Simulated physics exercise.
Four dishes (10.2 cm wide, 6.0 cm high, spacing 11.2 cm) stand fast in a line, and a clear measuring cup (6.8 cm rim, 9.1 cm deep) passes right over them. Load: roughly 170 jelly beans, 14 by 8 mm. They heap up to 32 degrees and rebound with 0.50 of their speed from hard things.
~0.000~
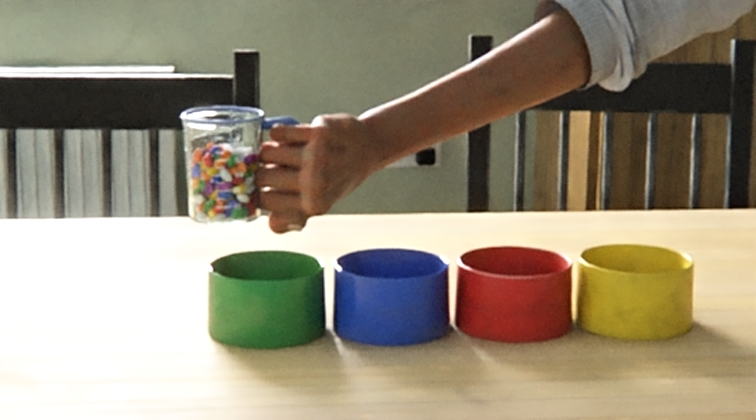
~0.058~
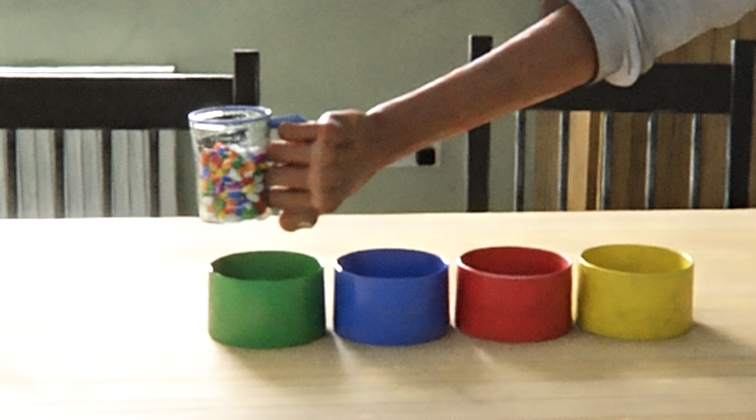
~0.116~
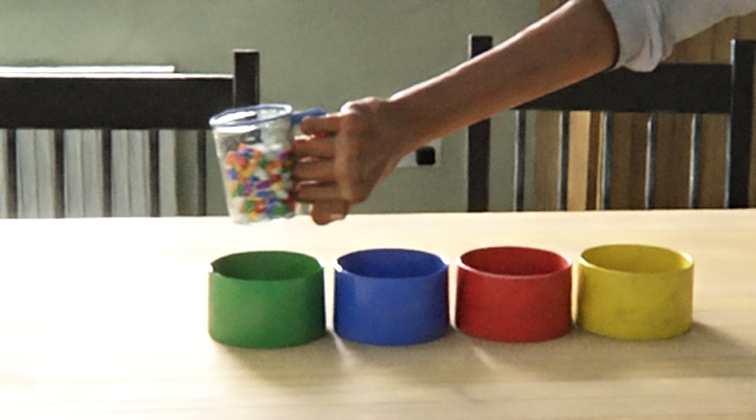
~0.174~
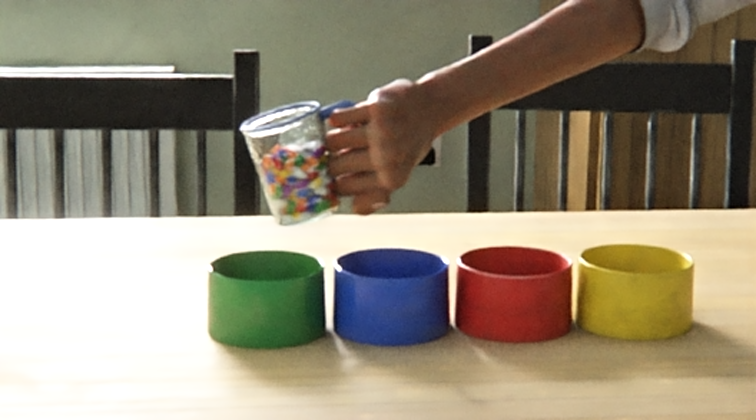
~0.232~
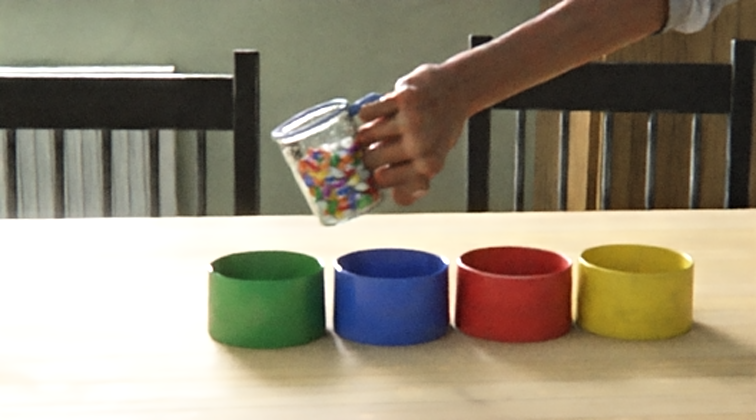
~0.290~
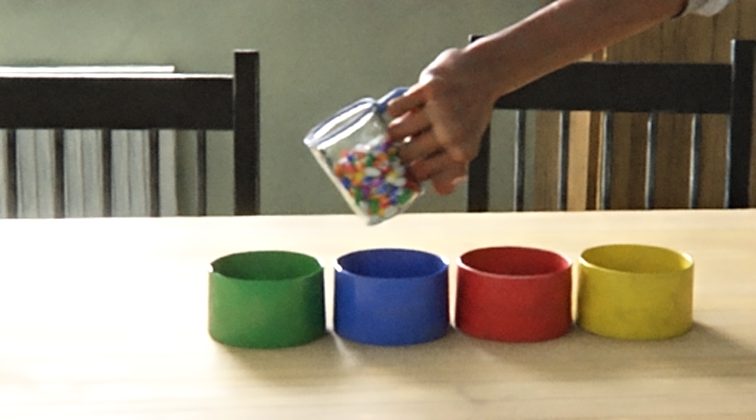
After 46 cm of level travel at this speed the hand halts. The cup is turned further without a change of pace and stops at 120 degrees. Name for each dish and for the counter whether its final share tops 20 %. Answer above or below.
Red below, blue below, green below, yellow above, counter below.
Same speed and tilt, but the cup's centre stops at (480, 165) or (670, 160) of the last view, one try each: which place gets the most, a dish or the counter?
The winner: Blue, then yellow.
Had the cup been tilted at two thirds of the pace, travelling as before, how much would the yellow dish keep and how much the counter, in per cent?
In that case yellow 100, counter 0.
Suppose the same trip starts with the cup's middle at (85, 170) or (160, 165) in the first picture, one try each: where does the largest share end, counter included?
The winner: Red; yellow.
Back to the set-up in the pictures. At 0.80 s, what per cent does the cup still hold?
About 95 per cent.
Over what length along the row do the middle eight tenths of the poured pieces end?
About 6 cm.
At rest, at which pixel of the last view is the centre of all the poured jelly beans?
Near (636, 303).
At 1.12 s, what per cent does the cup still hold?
Roughly 60 per cent.
Then, at 0.60 s, tilt 76 degrees; cup holds 100 %.
After 0.80 s, tilt 104 degrees; cup holds 95 %.
After 1.12 s, tilt 120 degrees; cup holds 60 %, yellow 35 %.
In the end, at 1.9 s, red 0 %, blue 0 %, green 0 %, yellow 95 %, counter 5 %.
